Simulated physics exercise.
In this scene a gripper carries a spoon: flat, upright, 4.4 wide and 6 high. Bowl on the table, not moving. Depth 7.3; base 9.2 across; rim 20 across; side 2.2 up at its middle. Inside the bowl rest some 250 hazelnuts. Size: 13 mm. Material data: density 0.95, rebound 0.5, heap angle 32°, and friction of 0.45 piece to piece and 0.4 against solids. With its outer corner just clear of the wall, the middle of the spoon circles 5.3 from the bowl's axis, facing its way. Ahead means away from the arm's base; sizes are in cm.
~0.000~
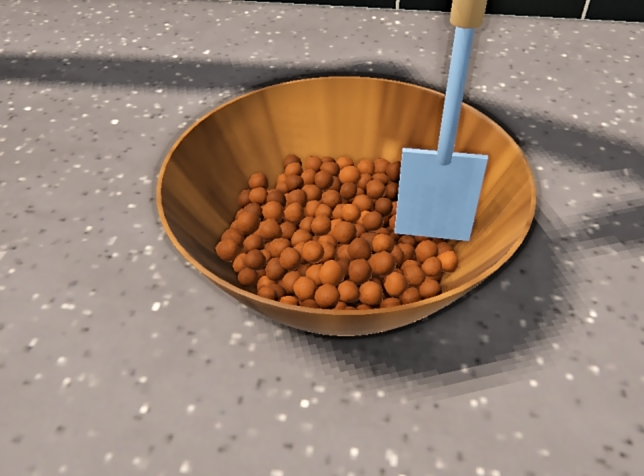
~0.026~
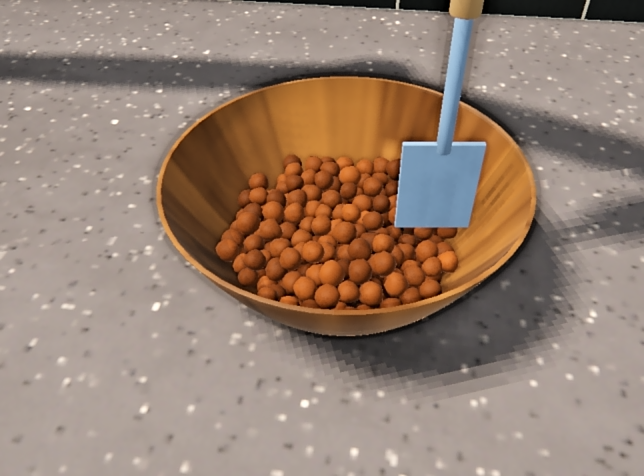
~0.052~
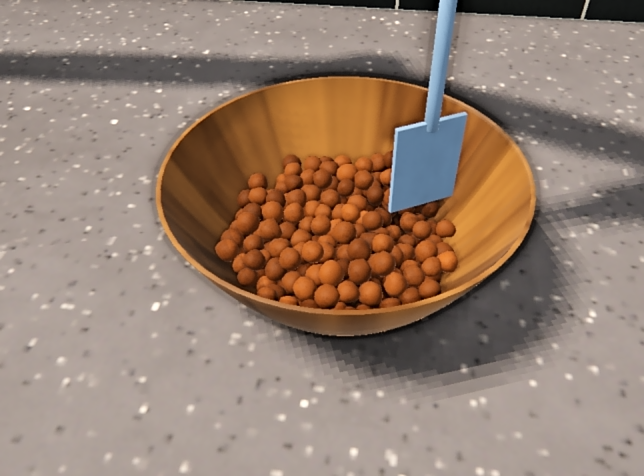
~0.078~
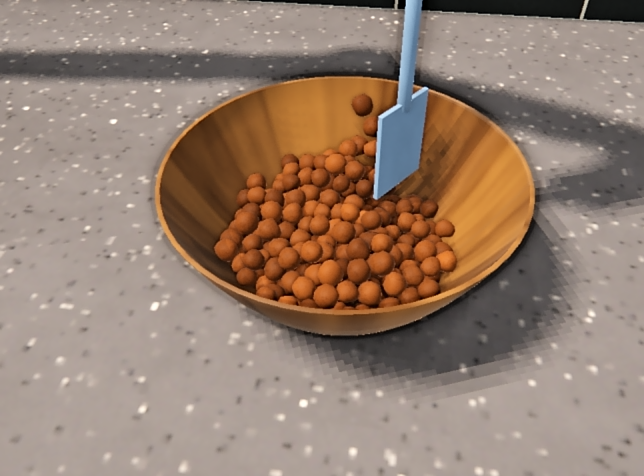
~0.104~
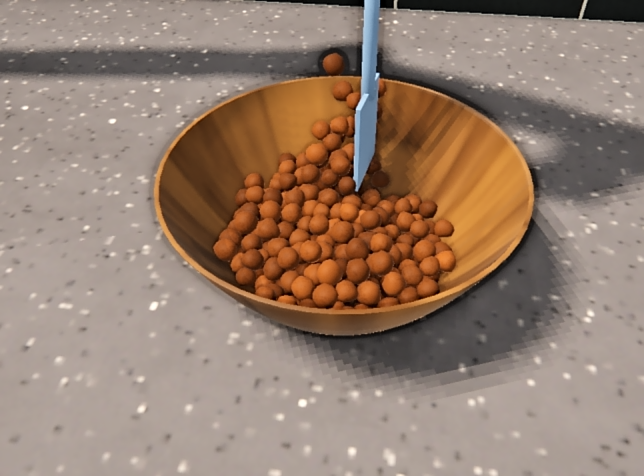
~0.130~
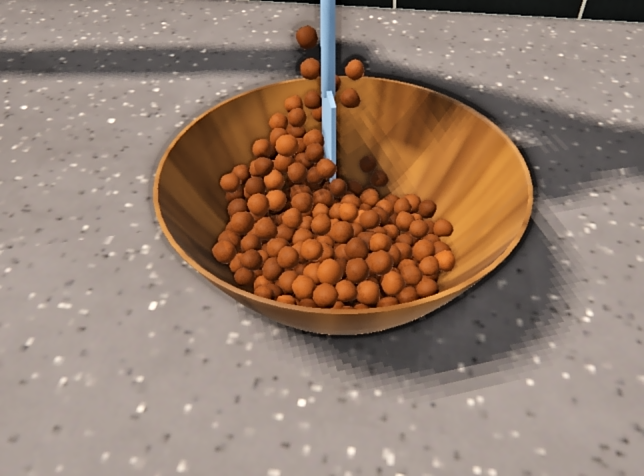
A pale blue spatula sweeping leftward around the back of a still wooden bowl, pushing up brown hazelnuts and tossing a few upward.
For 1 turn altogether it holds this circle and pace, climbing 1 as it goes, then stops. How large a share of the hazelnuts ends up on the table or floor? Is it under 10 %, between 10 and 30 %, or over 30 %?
Between 10 and 30 %.
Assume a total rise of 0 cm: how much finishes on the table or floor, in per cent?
Estimate: Close to 20 %.
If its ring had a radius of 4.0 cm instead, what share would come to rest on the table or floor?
Some 20 percent would.
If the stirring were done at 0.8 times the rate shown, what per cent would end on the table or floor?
Estimated share: Close to 10 per cent.
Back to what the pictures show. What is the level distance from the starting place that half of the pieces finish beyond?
About 3 centimetres.
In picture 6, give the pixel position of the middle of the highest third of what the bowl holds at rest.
In the final view it lies around (382, 204).
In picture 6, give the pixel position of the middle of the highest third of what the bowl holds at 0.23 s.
Somewhere around (252, 237) in the last view.
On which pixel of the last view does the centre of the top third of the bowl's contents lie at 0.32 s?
Centre estimate: (395, 258).
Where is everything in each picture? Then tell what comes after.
In the first picture, spoon neck at (449, 129), 0° round; upper third of the load around (332, 223), from x 230 to 450, top at y 165; 249 in the bowl.
In the second picture, spoon neck at (448, 119), 8° round; upper third of the load around (337, 216), from x 230 to 450, top at y 165.
In the third picture, spoon neck at (435, 97), 31° round; upper third of the load around (336, 214), from x 230 to 445, top at y 160.
In the fourth picture, spoon neck at (407, 78), 56° round; upper third of the load around (331, 213), from x 225 to 445, top at y 105.
In the fifth picture, spoon neck at (369, 67), 82° round; upper third of the load around (326, 213), from x 225 to 445, top at y 65.
In the sixth picture, spoon neck at (328, 65), 107° round; upper third of the load around (304, 195), from x 225 to 445, top at y 35; 249 in the bowl.
After 0.23 s, 200° round, highest piece 11 above the table; 242 in the bowl, 7 in flight or on the tool.
After 0.32 s, 294° round, highest piece 11 above the table; 223 in the bowl, 4 on the table or floor, 22 in flight or on the tool.
After 0.57 s, 0° round, highest piece 6 above the table; 207 in the bowl, 41 on the table or floor, 1 in flight or on the tool.
After 1.27 s, 0° round, highest piece 5 above the table; 207 in the bowl, 42 on the table or floor.
At rest, 207 in the bowl, 42 on the table or floor. That is 17 % on the table or floor.
